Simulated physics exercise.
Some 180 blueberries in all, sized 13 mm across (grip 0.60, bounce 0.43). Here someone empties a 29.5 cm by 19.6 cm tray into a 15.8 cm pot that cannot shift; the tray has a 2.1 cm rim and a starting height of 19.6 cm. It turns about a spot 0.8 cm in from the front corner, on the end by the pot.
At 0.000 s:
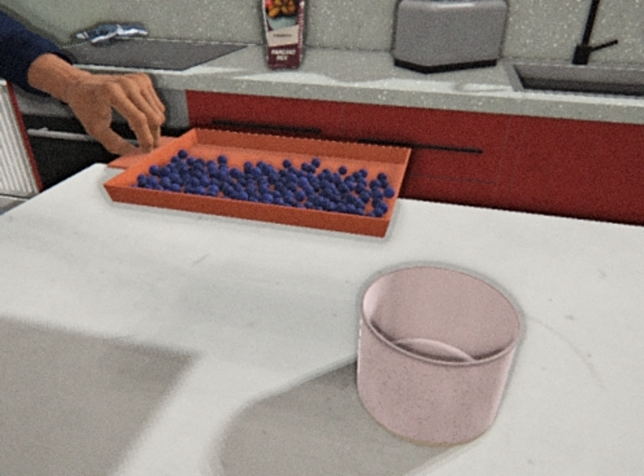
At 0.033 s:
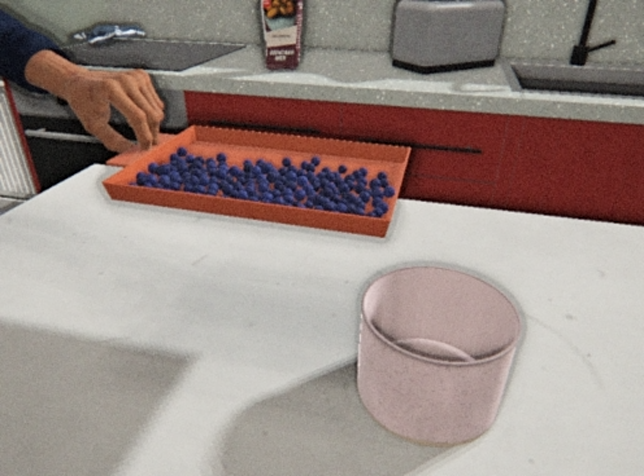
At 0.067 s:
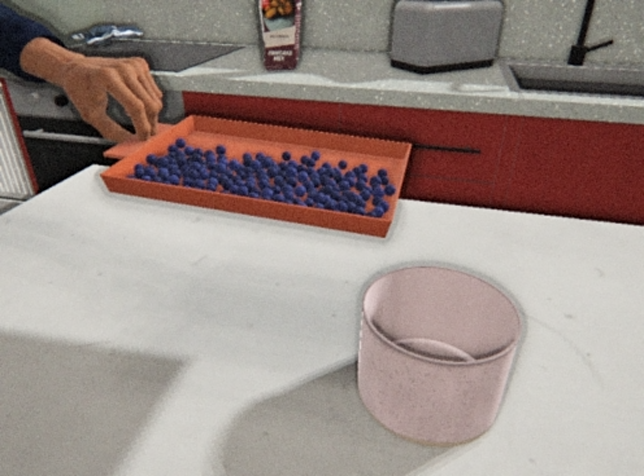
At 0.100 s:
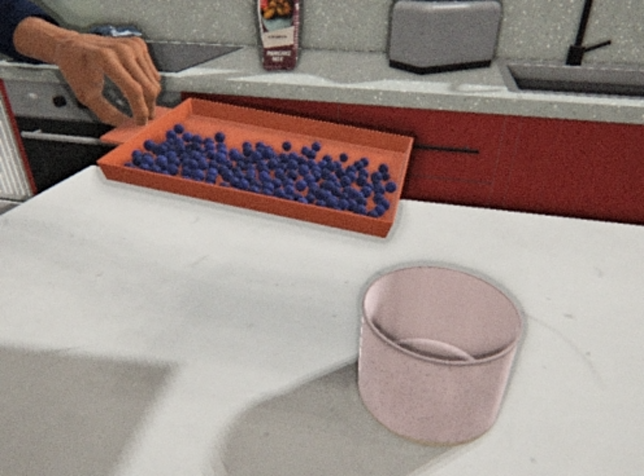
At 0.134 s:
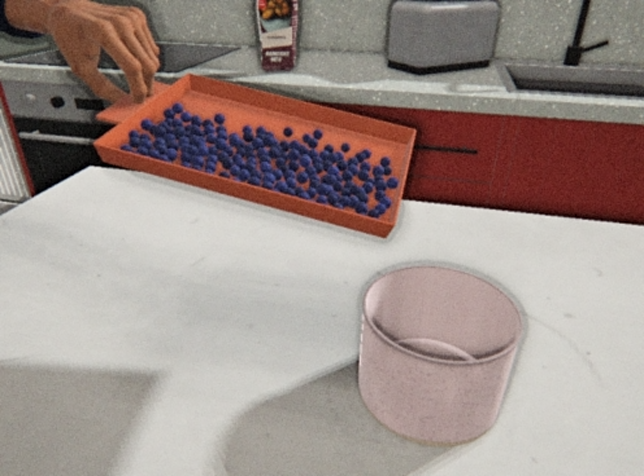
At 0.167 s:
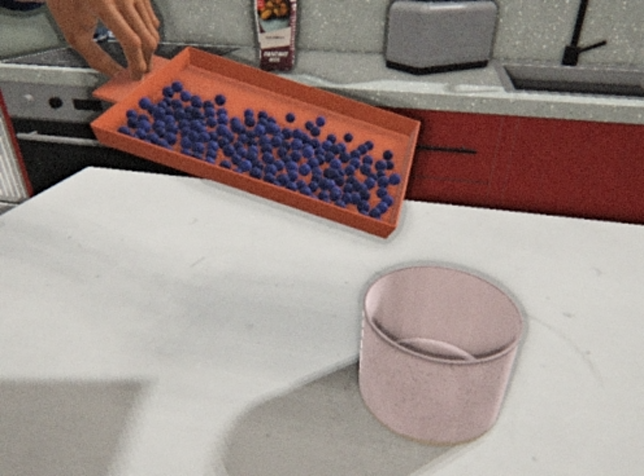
A hand reaches in from the left over a white table in a kitchen, seen from slightly above, with red cabinets and a grey speckled counter behind. It holds the end of a shallow orange tray of dark blue blueberries, while a pale pink round pot stands at the right front. The hand raises the tray's left end, slowly then faster, slanting it down toward the right, as the view stays nearly still.
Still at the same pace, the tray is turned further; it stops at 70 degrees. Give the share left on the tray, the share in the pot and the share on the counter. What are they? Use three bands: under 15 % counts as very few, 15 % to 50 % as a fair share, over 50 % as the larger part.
Left on the tray: A fair share; pot: A fair share; counter: A fair share.
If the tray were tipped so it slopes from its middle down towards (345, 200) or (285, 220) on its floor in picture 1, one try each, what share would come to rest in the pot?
I'd put it at roughly 50 per cent for the first tilt and roughly 5 per cent for the second.
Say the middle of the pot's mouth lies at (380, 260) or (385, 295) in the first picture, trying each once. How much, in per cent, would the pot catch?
Roughly 0 per cent, then 20 per cent.
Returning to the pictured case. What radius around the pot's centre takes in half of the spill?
18 cm.
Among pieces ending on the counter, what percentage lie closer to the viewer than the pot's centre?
Near 90 in a hundred.
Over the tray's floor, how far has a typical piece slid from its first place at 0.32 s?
It has moved some 1 cm from its start.
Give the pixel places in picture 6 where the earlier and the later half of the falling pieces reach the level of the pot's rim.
Roughly (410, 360) to start, and after that (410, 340).
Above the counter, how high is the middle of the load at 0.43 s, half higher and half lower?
Height: Around 32 cm.
Then, at 0.32 s, tilt 46 degrees; the tray holds 100 %, the pot 0 %.
Then, at 0.43 s, tilt 65 degrees; the tray holds 100 %, the pot 0 %.
Then, at 0.67 s, tilt 70 degrees; the tray holds 65 %, the pot 5 %.
In the end, at 1.6 s, tray 40 %, pot 30 %, counter 30 %.
